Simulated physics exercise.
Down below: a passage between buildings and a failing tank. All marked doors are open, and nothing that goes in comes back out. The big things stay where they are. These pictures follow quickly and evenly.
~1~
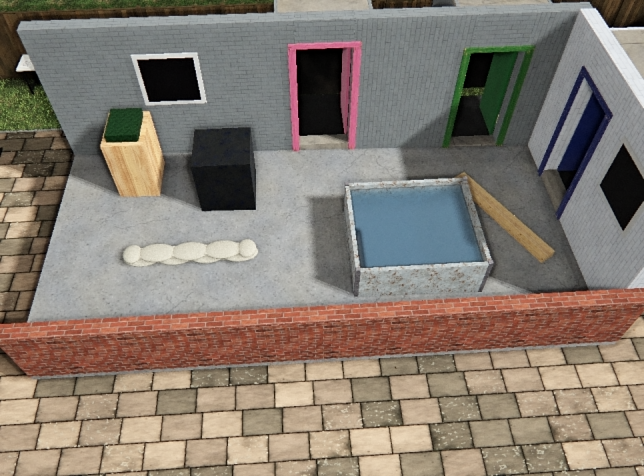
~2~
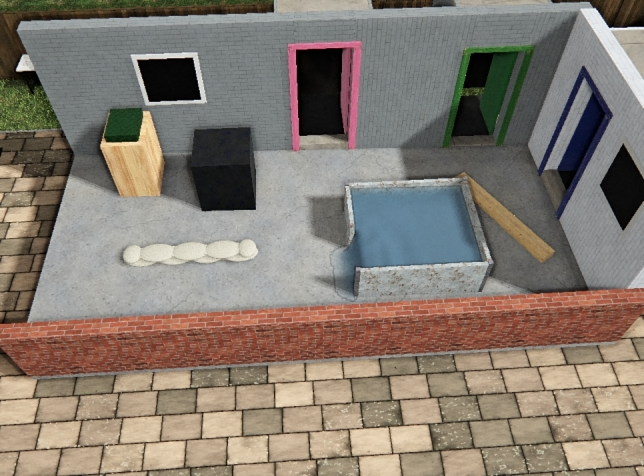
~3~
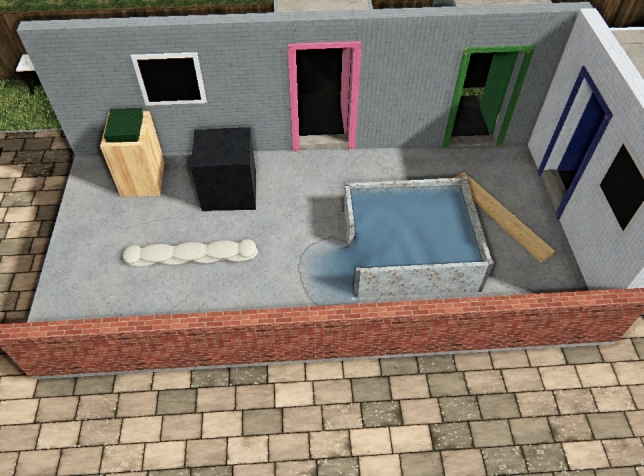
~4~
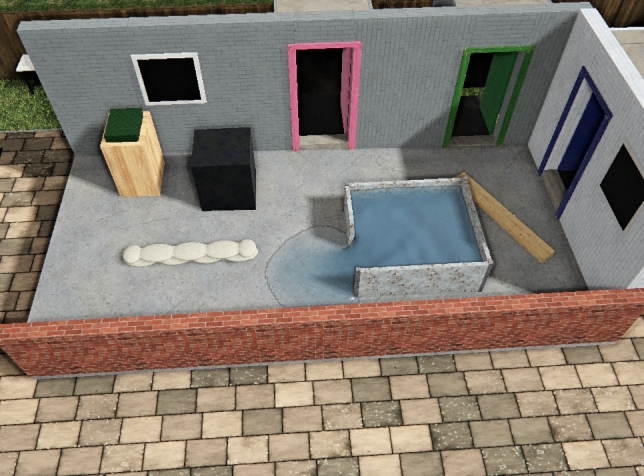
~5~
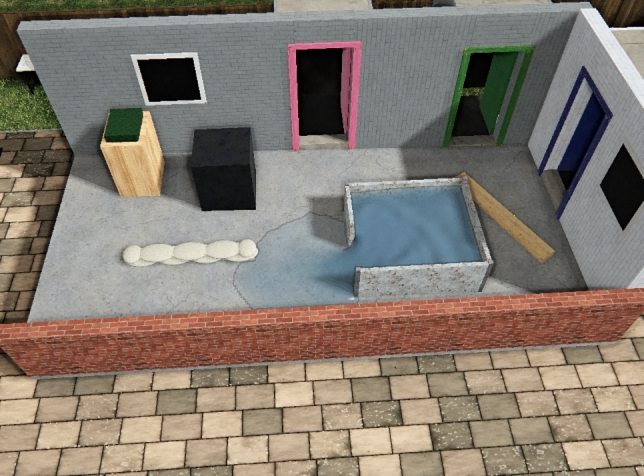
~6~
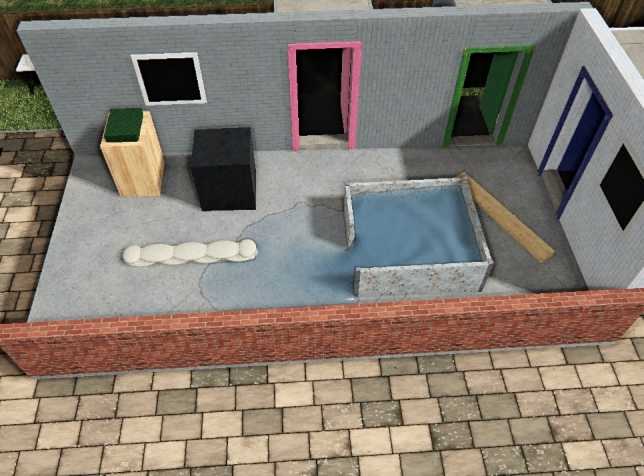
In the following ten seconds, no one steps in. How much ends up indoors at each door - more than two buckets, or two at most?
Indoors: Green door, two at most; pink door, two at most; blue door, two at most.
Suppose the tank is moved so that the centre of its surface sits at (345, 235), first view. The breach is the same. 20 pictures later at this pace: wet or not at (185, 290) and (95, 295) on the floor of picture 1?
Result: Inundated; inundated.
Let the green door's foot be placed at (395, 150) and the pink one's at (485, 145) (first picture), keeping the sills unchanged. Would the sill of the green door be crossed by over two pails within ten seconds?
Door by door, the green door stays inside the limit.
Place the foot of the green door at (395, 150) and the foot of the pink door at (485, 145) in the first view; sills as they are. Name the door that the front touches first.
It would be the green door.
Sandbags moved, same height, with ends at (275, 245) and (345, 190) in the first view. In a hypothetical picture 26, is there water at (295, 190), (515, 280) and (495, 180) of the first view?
Listed in sequence, the spots are spared, spared, spared.
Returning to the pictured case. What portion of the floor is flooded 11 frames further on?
My estimate is close to 35 per cent.
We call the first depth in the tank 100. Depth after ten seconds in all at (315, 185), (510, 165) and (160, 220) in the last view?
Going place by place: 4 %, 4 % and 4 %.
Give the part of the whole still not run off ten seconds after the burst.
Estimate: 62 per cent.
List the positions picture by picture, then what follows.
In the first picture, still water in the open tank at (414, 225).
In the second picture, water pours out at (355, 265) and has run to (349, 295).
In the third picture, the front is at (303, 268), out from the gap at (355, 266).
In the fourth picture, water pours out at (355, 266) and has run to (273, 282).
In the fifth picture, the front is at (241, 286), out from the gap at (355, 266).
In the sixth picture, the front is at (208, 291), out from the gap at (355, 266).
A moment on, water covers 25 % of the floor; the green door not reached, the pink door not reached, the blue door not reached.
Next, water covers 35 % of the floor; the green door not reached, the pink door not reached, the blue door not reached.
Then, water covers 50 % of the floor; the green door not reached, the pink door wet at the sill, nothing in, the blue door not reached.
Later, water covers 60 % of the floor; the green door wet at the sill, nothing in, the pink door wet at the sill, nothing in, the blue door not reached.
In the end, water covers 75 % of the floor; the green door wet at the sill, nothing in, the pink door wet at the sill, nothing in, the blue door wet at the sill, nothing in.
